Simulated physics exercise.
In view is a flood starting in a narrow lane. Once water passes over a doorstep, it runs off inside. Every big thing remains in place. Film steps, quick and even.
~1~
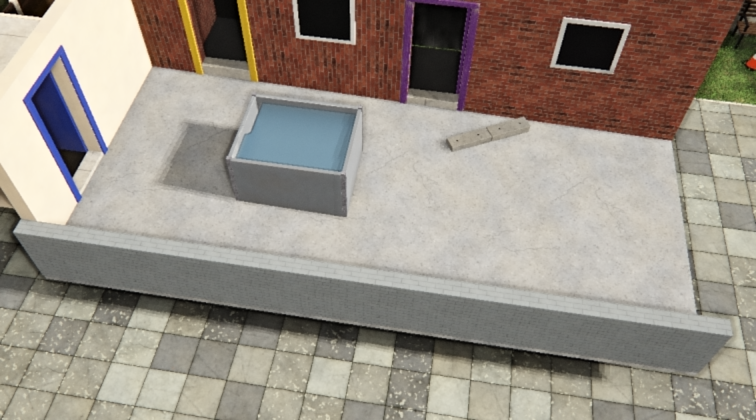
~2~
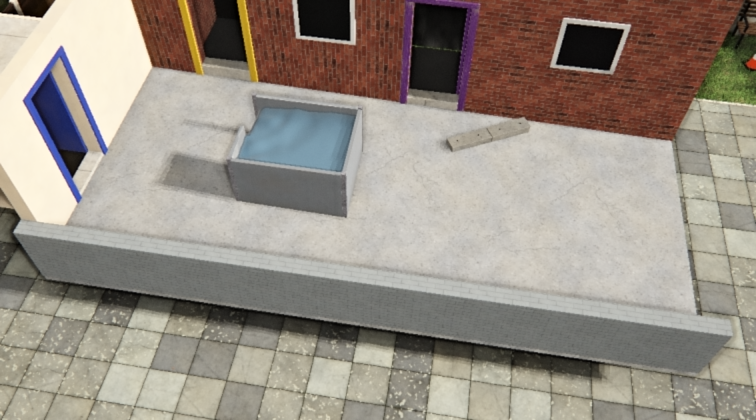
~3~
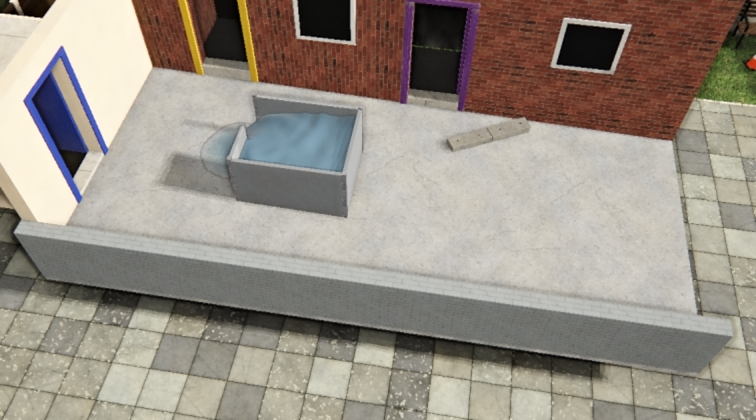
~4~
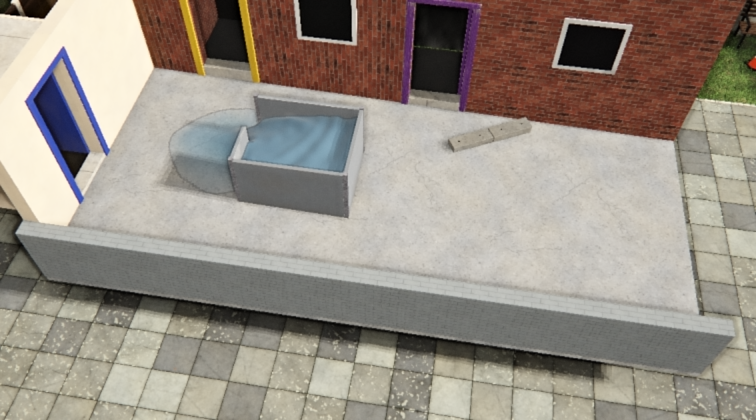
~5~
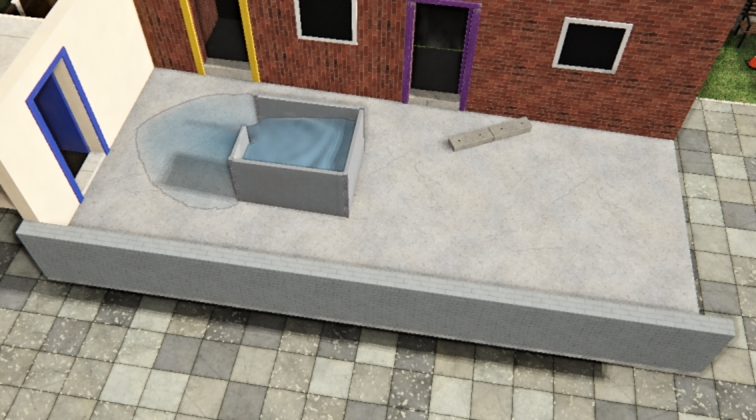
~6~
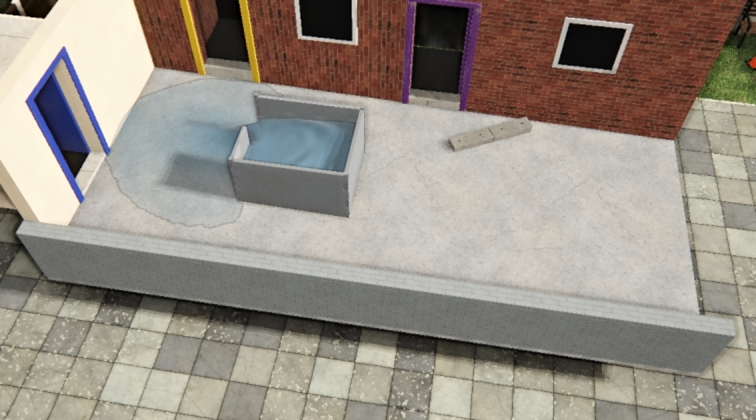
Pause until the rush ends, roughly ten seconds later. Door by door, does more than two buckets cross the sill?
In the end the purple door will not go over two buckets; the yellow door will not go over two buckets; the blue door will be deluged.
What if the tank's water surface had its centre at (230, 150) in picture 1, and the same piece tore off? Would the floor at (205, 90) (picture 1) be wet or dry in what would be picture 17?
At that place: Under water.
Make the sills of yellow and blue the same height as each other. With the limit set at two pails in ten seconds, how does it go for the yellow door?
The yellow one exceeds the limit.
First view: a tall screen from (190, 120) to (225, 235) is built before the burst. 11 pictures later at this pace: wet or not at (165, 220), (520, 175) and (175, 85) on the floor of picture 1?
As listed: Free of water, dry, under water.
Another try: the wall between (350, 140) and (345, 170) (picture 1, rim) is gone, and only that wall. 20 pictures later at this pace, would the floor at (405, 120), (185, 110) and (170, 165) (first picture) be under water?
The first spot is spared, the second spared, the third spared.
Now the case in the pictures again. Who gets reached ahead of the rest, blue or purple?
That's the door marked blue.
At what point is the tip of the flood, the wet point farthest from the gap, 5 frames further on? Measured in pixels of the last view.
The front's farthest point is close to (58, 246).
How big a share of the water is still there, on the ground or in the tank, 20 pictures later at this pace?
I'd put it at about 94 per cent.
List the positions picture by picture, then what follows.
Still water in the water tank at (297, 136), in the first frame.
Water pours out at (255, 141) and has run to a hidden place, in the second frame.
The front is at (205, 151), out from the gap at (256, 142), in the third frame.
The front is at (176, 136), out from the gap at (257, 143), in the fourth frame.
The front is at (144, 128), out from the gap at (258, 143), in the fifth frame.
The front is at (135, 104), out from the gap at (258, 143), in the sixth frame.
A moment on, water covers 20 % of the floor; the purple door not reached, the yellow door wet at the sill, nothing in, the blue door over two buckets in.
Next, water covers 25 % of the floor; the purple door not reached, the yellow door wet at the sill, nothing in, the blue door far over two buckets in.
Then, water covers 35 % of the floor; the purple door not reached, the yellow door under two buckets in, the blue door far over two buckets in.
Later, water covers 70 % of the floor; the purple door wet at the sill, nothing in, the yellow door under two buckets in, the blue door far over two buckets in.
In the end, water covers 85 % of the floor; the purple door wet at the sill, nothing in, the yellow door under two buckets in, the blue door far over two buckets in.
